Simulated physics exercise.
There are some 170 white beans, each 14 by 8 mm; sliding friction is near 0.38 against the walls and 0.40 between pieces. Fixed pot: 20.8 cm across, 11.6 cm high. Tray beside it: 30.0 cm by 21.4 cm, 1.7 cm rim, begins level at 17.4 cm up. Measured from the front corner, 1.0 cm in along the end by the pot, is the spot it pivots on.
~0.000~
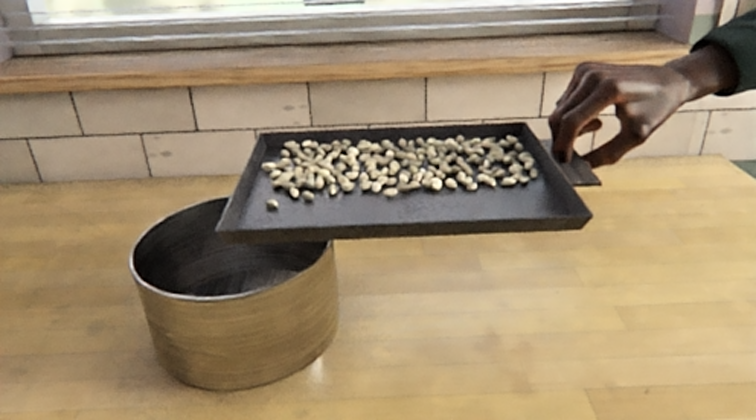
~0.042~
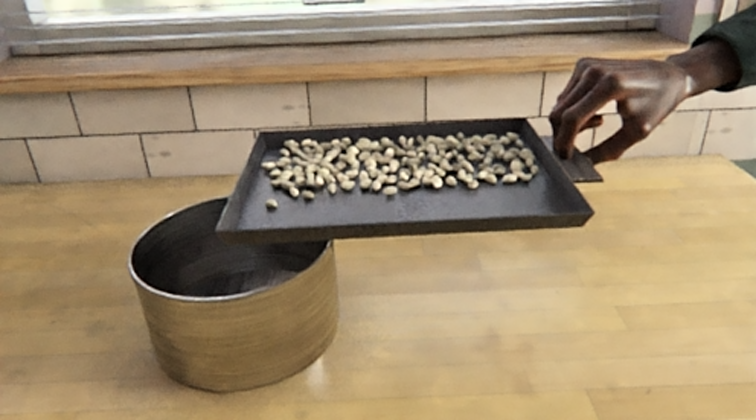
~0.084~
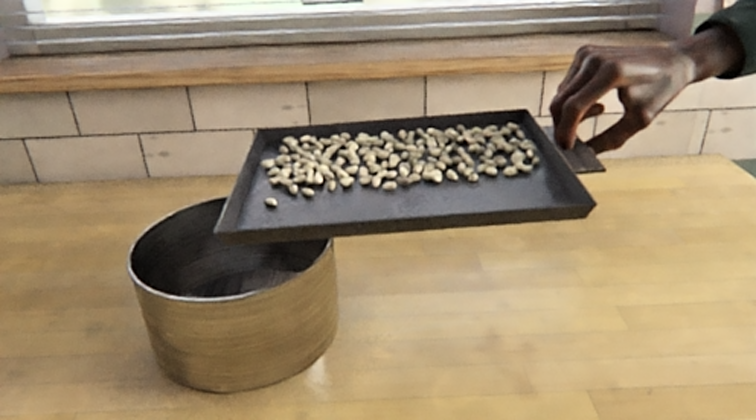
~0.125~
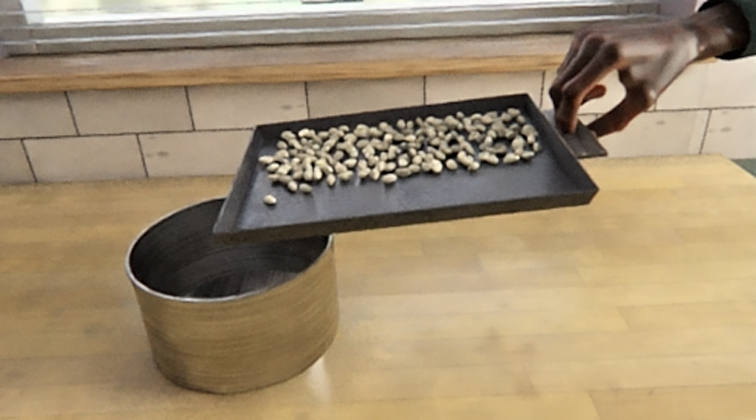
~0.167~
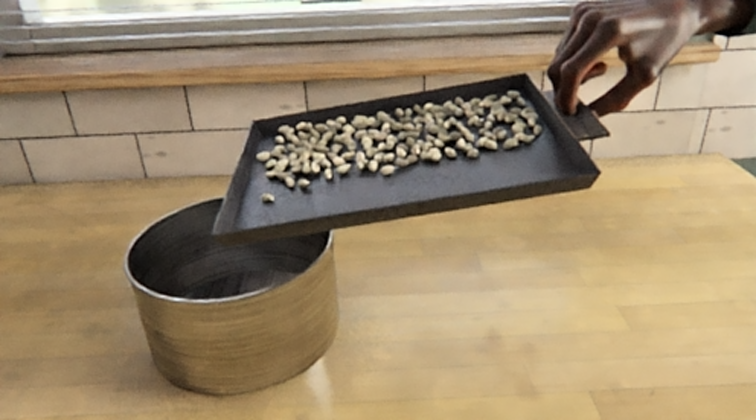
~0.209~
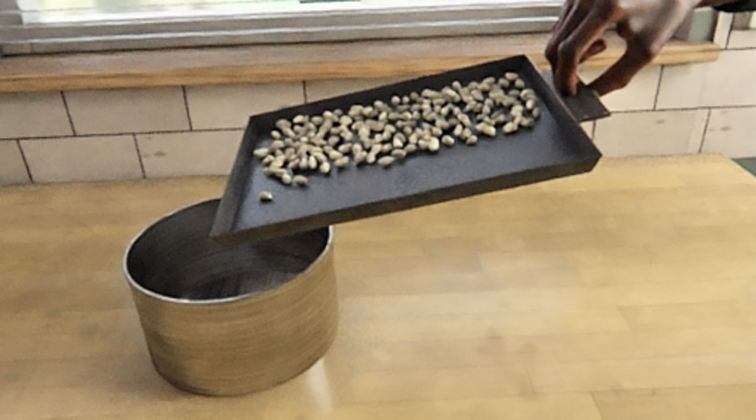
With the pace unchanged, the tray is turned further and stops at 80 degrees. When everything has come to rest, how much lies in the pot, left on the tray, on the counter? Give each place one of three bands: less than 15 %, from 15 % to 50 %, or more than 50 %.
Pot - from 15 % to 50 %; left on the tray - less than 15 %; counter - more than 50 %.
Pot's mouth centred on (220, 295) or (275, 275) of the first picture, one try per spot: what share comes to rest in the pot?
Roughly 100 per cent, then 70 per cent.
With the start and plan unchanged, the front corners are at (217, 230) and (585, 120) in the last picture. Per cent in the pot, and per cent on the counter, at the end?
That works out as pot 70 and counter 30.
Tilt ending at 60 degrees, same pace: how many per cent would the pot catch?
Near 25 %, then.
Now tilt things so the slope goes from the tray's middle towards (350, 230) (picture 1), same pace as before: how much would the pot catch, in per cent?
That comes to around 0 per cent.
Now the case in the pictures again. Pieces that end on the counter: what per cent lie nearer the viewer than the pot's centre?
100 %.
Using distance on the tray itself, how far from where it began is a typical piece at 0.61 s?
I'd say close to 9 centimetres.
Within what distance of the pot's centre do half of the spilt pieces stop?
About 22 cm from the centre.
After 0.61 s, tilt 45 degrees; the tray holds 100 %, the pot 0 %.
Then, at 0.88 s, tilt 67 degrees; the tray holds 50 %, the pot 5 %.
Then, at 1.25 s, tilt 80 degrees; the tray holds 5 %, the pot 25 %.
By 2.6 s all is still; pot 30 %, tray 0 %, counter 70 %.
